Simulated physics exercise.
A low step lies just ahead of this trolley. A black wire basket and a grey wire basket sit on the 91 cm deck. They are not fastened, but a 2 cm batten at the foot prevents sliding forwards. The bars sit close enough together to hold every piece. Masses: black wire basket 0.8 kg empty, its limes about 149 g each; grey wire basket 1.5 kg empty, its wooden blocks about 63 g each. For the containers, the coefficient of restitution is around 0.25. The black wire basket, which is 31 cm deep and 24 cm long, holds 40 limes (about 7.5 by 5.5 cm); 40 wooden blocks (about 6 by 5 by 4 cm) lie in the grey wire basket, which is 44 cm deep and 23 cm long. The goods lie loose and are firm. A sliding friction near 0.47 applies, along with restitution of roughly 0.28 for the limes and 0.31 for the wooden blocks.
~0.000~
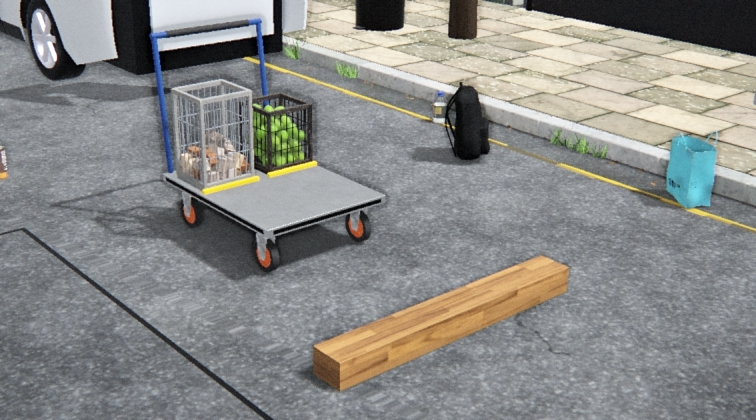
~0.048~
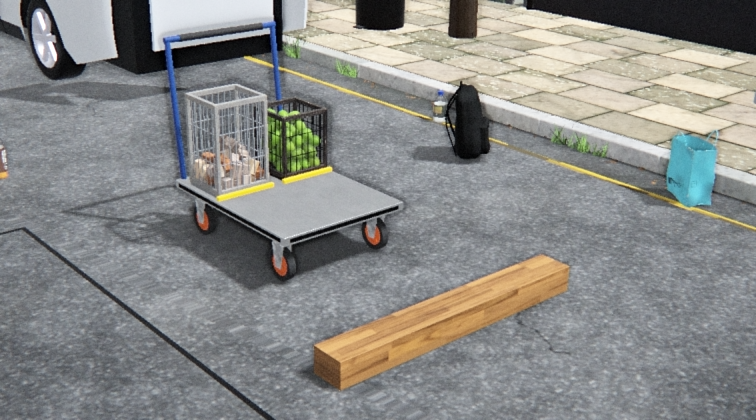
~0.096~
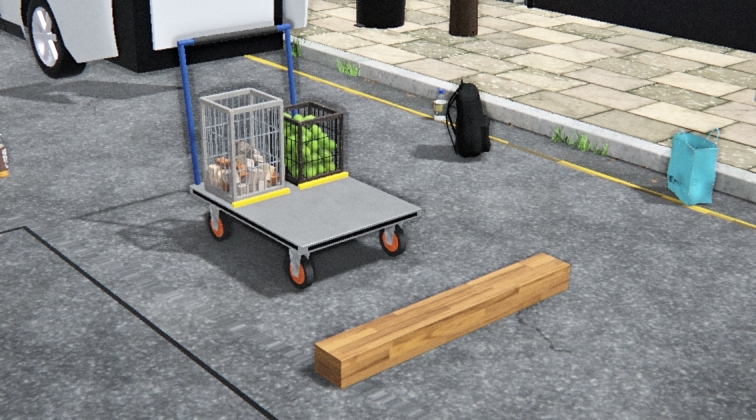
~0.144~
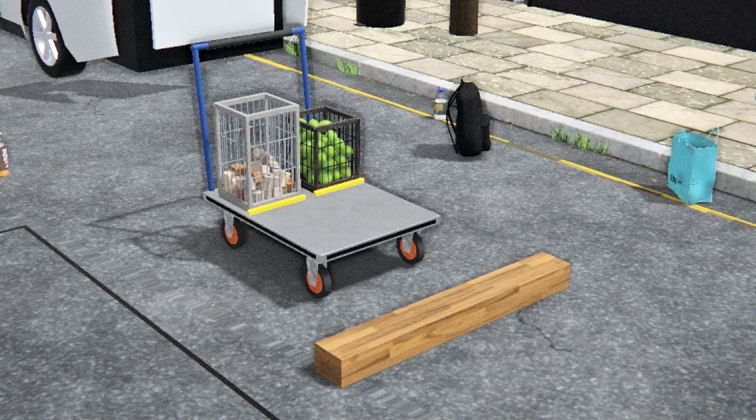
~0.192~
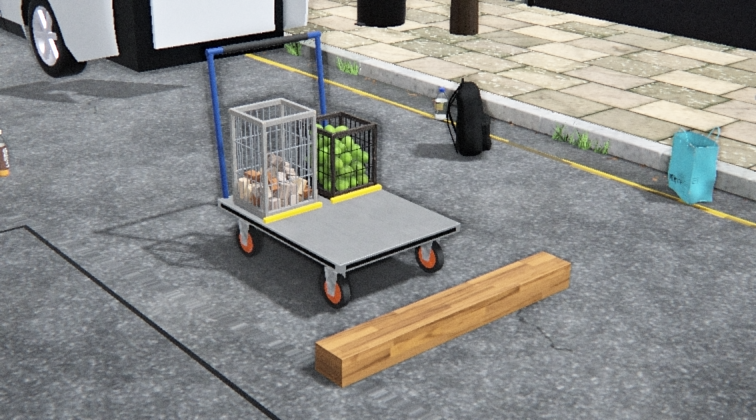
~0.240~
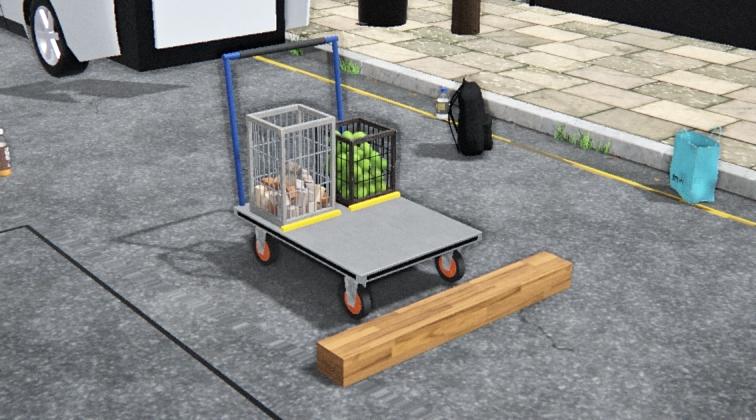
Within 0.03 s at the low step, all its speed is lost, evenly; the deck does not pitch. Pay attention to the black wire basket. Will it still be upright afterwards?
No.
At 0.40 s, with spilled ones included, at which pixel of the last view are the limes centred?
In the last picture they centre on about (389, 172).
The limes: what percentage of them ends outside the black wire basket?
50 %.
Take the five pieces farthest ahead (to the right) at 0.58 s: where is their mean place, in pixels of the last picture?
Close to (428, 194).
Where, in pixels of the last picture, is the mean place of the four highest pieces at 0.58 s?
Mean place: About (358, 179) in the last picture.
After 0.28 s, the jolt starts.
After 0.40 s, the black wire basket leans 35° with 0 of 40 out and the grey wire basket leans 27° with 0 of 40 out.
After 0.58 s, the black wire basket is down with 3 of 40 out and the grey wire basket leans 68° with 0 of 40 out.
After 0.88 s, the black wire basket is down with 16 of 40 out and the grey wire basket is down with 2 of 40 out.
Outcome (at 1.59 s), the black wire basket is down with 19 of 40 out and the grey wire basket is down with 3 of 40 out. Greatest lean of the black wire basket, 95°.
